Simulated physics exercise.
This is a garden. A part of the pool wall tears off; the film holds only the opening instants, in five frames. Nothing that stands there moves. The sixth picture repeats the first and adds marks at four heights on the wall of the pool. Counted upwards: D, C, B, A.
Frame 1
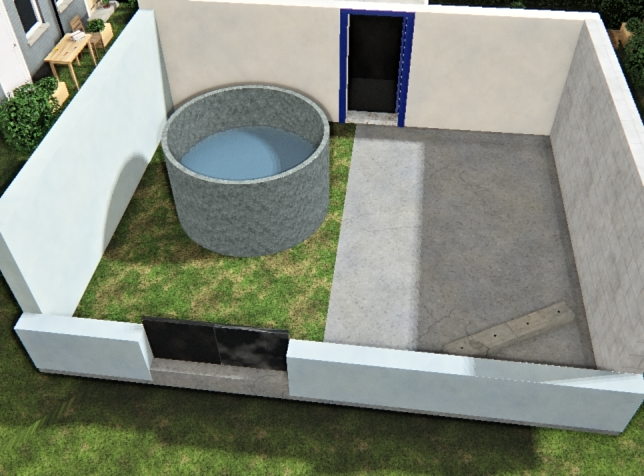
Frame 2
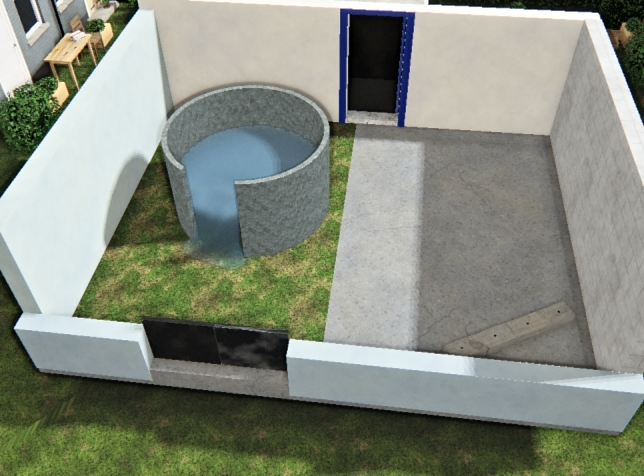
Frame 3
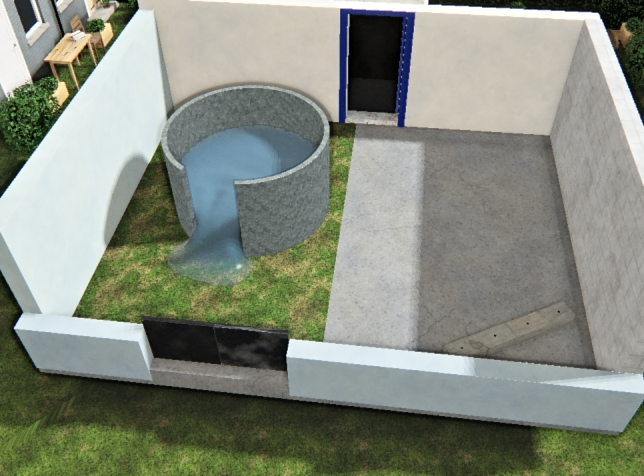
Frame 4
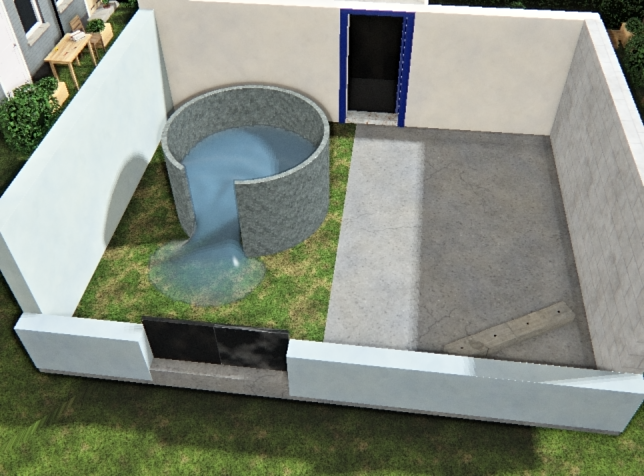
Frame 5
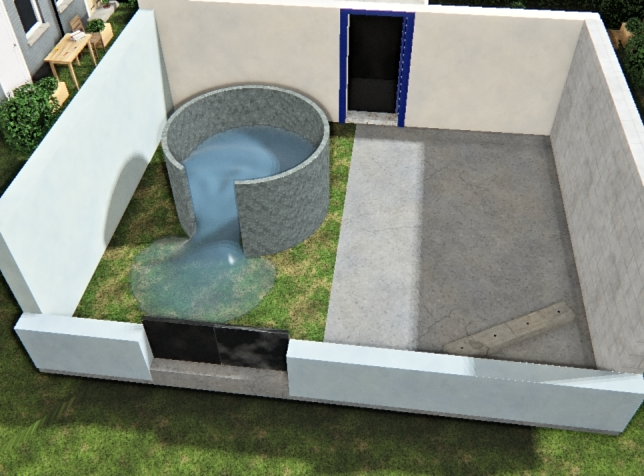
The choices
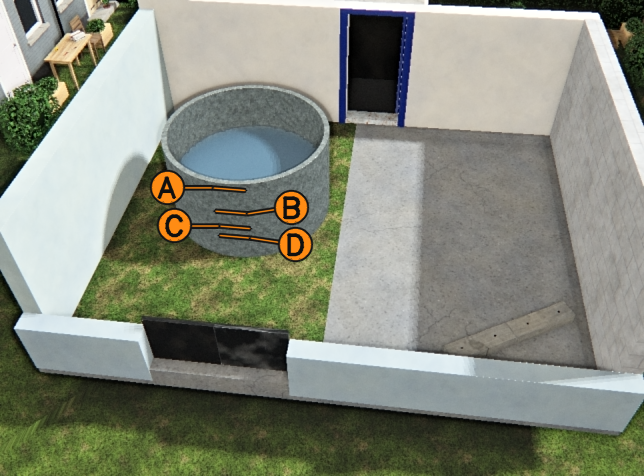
The clip opens on a walled garden with a round stone pool of still water on grass, beside grey paving and a blue-framed doorway. A gap appears in the pool's front wall and water pours through it, then spreads across the grass in a widening puddle toward the dark gate.
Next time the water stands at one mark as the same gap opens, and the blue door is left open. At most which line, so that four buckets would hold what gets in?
I would pick mark B.
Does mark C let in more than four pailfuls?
No.
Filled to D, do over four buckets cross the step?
No.
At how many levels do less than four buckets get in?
Three of them.
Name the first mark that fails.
That is mark A.
On the marked copy, A at (228, 189); B at (231, 212); C at (233, 227); D at (235, 236); from the bottom up D, C, B, A.
With A, about 11 bucketfuls get in.
With B, a splash gets over, under a bucket.
With C, nothing gets over.
With D, nothing gets over.
